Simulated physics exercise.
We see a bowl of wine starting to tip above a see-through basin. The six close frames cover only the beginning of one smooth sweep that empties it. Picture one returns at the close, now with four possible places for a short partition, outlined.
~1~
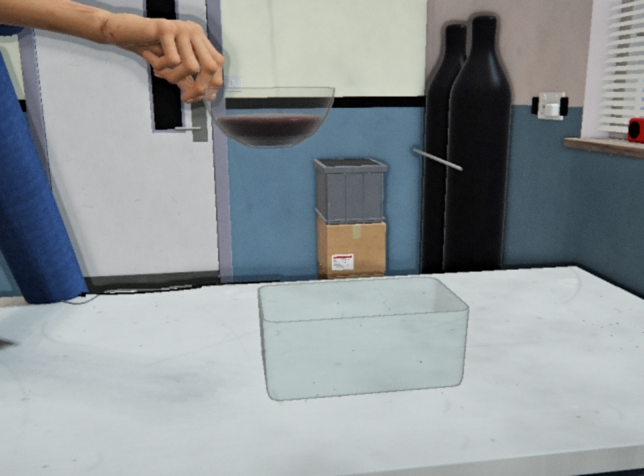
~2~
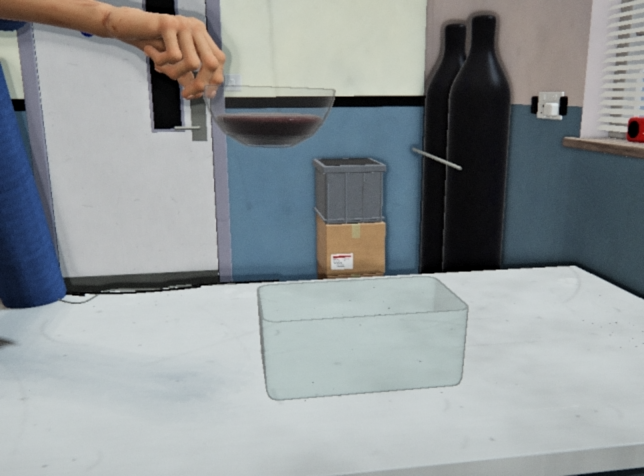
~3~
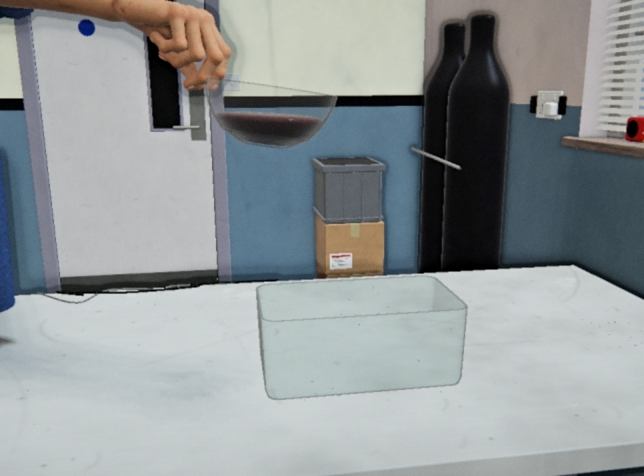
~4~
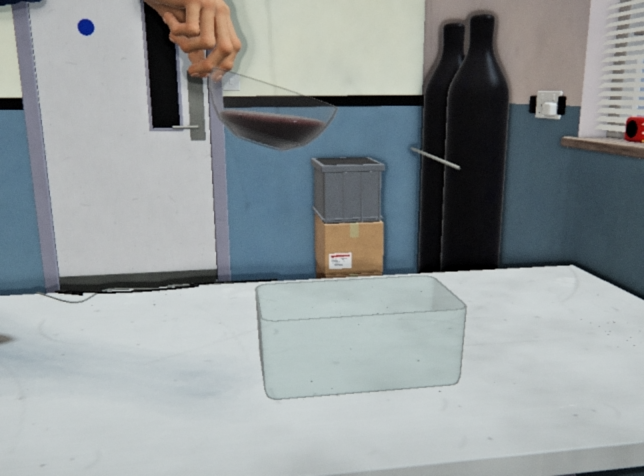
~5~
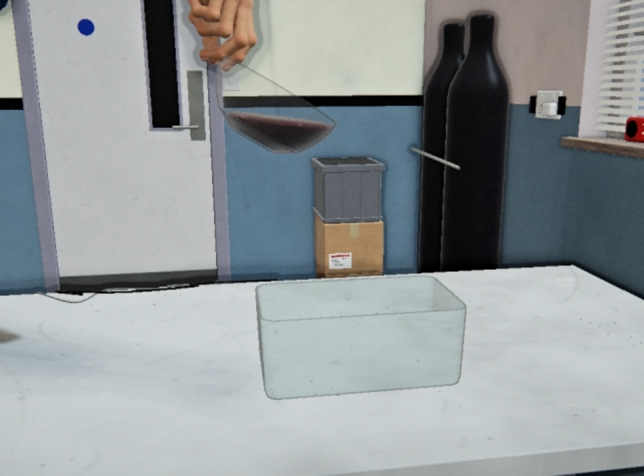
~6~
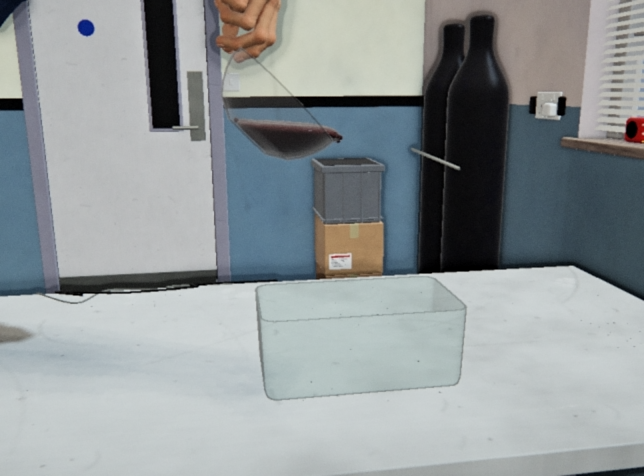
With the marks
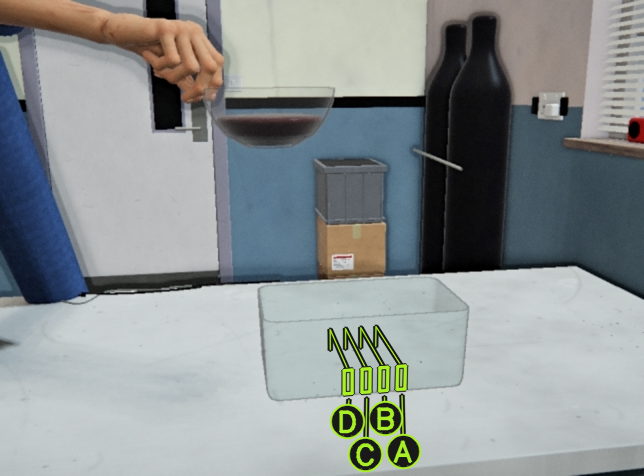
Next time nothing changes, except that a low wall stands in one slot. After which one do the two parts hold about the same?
Use position B.
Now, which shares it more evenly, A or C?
That would be C.
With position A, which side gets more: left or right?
The left one.
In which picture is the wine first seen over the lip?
Picture 6.
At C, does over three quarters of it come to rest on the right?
No, it does not.
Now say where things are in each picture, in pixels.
Upright, lip at (332, 87); basin from (267, 399) to (462, 383); nothing has left yet.
Tipped about 2°, lip at (332, 89); nothing has left yet.
Tipped about 8°, lip at (334, 96); nothing has left yet.
Tipped about 18°, lip at (335, 107); nothing has left yet.
Tipped about 31°, lip at (335, 123); nothing has left yet.
Tipped about 45°, lip at (331, 140); wine is over the lip, down to (337, 141).
On the marked copy, A at (401, 395); B at (384, 396); C at (366, 398); D at (348, 399).
With A, about 75 % ends left of the wall and 19 % right of it; 6 % is lost outside.
With B, about 47 % ends left of the wall and 49 % right of it; 4 % is lost outside.
With C, about 29 % ends left of the wall and 66 % right of it; 5 % is lost outside.
With D, about 20 % ends left of the wall and 74 % right of it; 6 % is lost outside.
